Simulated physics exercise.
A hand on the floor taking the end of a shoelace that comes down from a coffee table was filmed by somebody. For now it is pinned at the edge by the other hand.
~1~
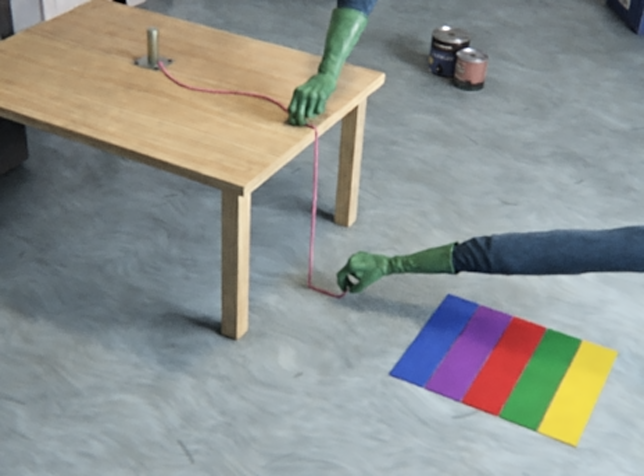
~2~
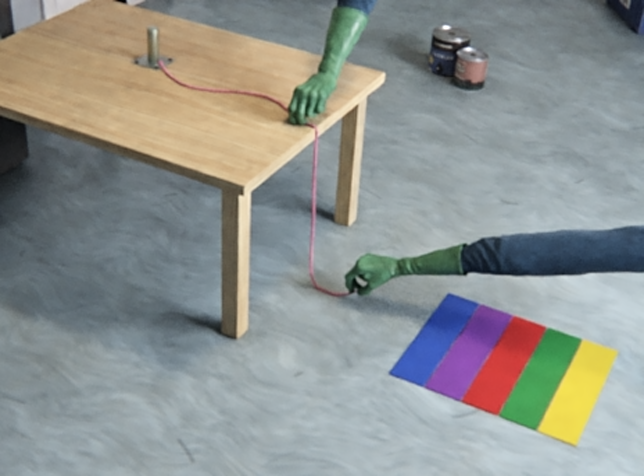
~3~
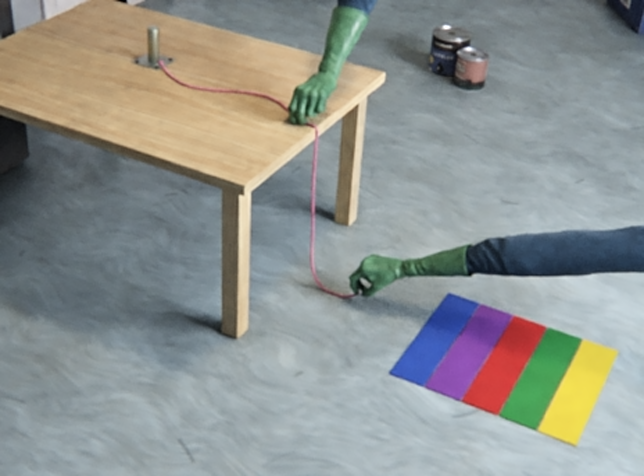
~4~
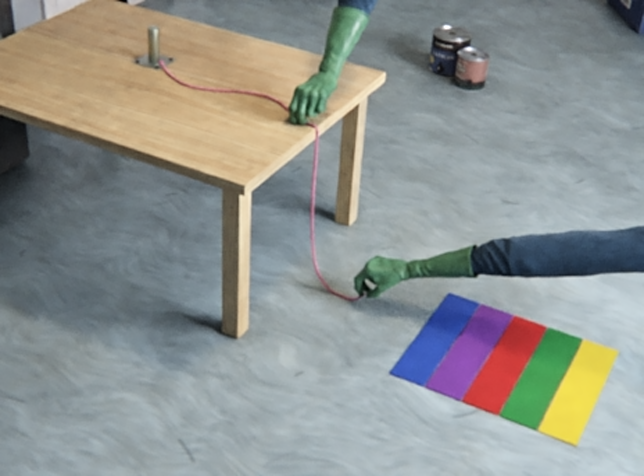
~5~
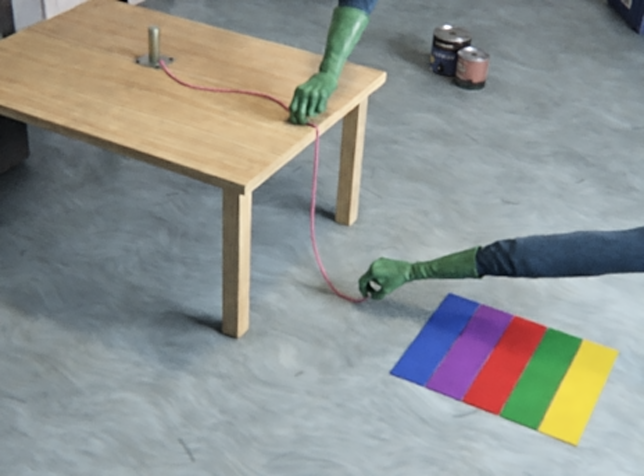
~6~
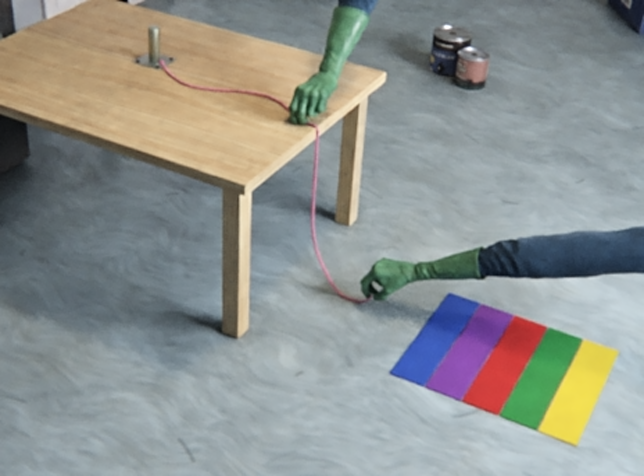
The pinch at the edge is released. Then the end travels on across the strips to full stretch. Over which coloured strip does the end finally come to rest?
Over the purple strip.
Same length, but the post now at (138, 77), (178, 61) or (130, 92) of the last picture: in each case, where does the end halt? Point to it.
First (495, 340), then (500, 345), then (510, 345).
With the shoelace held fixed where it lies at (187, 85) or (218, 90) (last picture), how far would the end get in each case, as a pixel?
(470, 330); (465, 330).
Soon after, end near (412, 310); short of the strips.
Then, end near (453, 325); over blue.
At full stretch, end near (478, 334); over purple. The purple one.
